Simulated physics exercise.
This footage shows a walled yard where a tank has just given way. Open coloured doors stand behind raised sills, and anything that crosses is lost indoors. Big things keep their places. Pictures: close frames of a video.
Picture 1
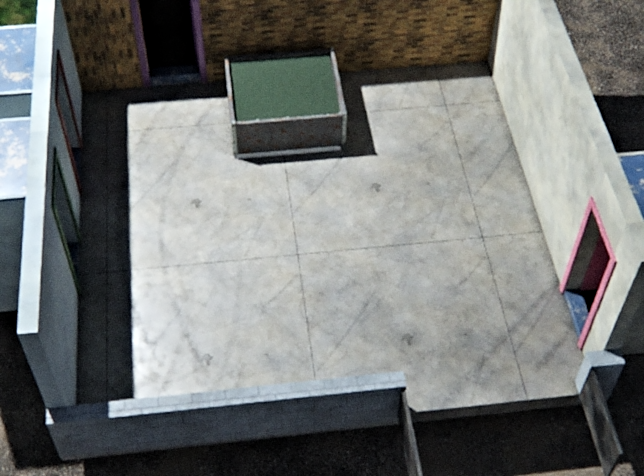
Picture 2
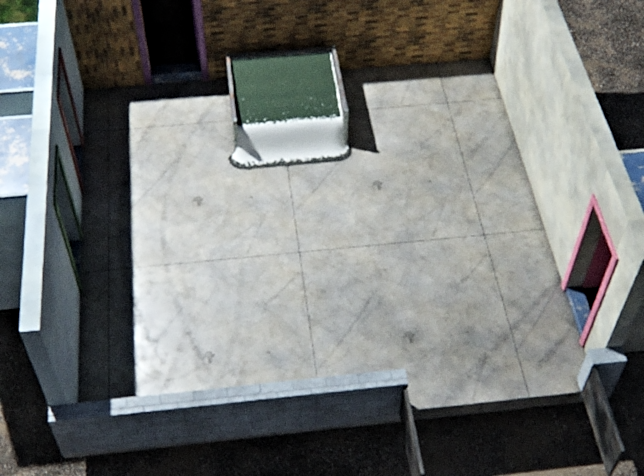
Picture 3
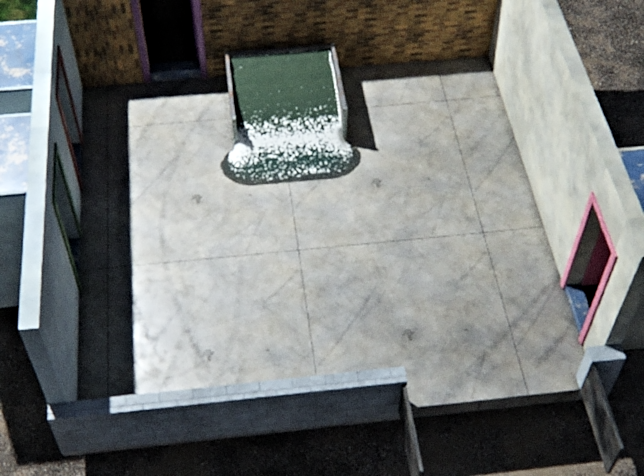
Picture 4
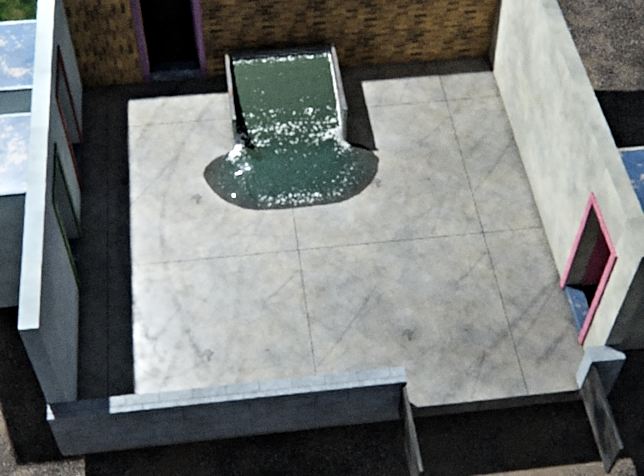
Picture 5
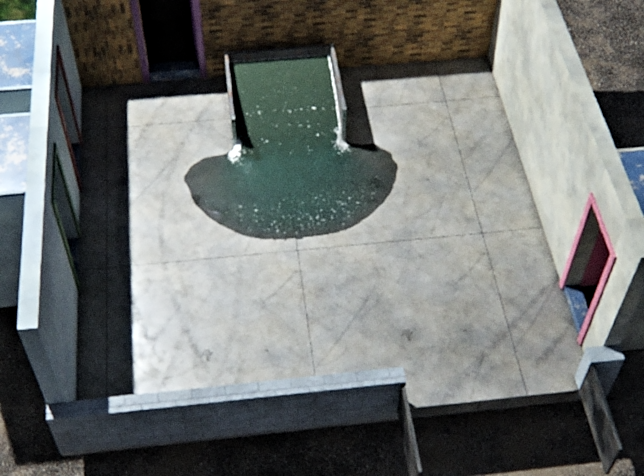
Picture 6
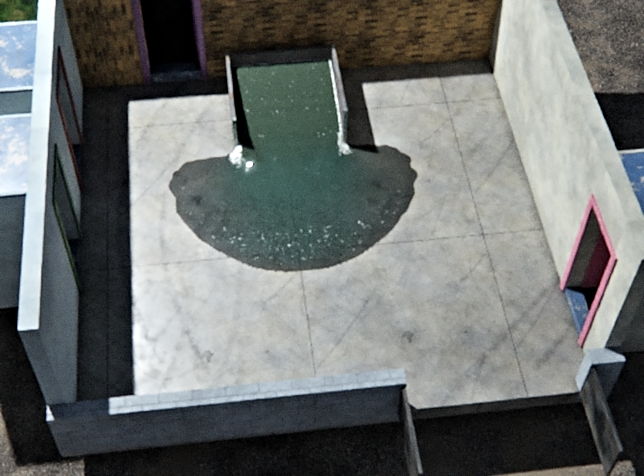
In a walled yard, green water bursts from a tank and spreads across the pale floor.
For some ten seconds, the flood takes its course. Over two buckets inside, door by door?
Outcome: Red door: Two buckets at most. Pink door: Two buckets at most. Green door: Two buckets at most. Purple door: Two buckets at most.
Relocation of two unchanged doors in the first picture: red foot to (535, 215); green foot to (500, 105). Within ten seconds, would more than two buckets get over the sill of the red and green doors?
Result - red: Remains below the limit; green: Remains below the limit.
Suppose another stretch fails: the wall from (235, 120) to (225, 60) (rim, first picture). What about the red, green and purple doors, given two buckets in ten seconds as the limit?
The red door tops the limit, the green door tops the limit and the purple door falls short.
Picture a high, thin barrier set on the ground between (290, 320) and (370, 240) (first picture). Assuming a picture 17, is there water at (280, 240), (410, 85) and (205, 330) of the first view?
Log, spots one to three: Swamped; spared; swamped.
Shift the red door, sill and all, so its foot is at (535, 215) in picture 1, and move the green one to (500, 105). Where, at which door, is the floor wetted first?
First comes the pink door.
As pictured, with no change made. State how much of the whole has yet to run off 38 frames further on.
76 per cent.
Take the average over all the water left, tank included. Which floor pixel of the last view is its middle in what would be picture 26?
Centre: Close to (284, 291).
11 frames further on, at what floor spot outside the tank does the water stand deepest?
At about (318, 393).
A moment on, water covers 40 % of the floor; the red door not reached, the pink door not reached, the green door not reached, the purple door not reached.
Next, water covers 55 % of the floor; the red door not reached, the pink door not reached, the green door not reached, the purple door not reached.
Then, water covers 60 % of the floor; the red door not reached, the pink door wet at the sill, nothing in, the green door wet at the sill, nothing in, the purple door not reached.
Later, water covers 60 % of the floor; the red door not reached, the pink door wet at the sill, nothing in, the green door under two buckets in, the purple door not reached.
In the end, water covers 75 % of the floor; the red door wet at the sill, nothing in, the pink door wet at the sill, nothing in, the green door under two buckets in, the purple door wet at the sill, nothing in.
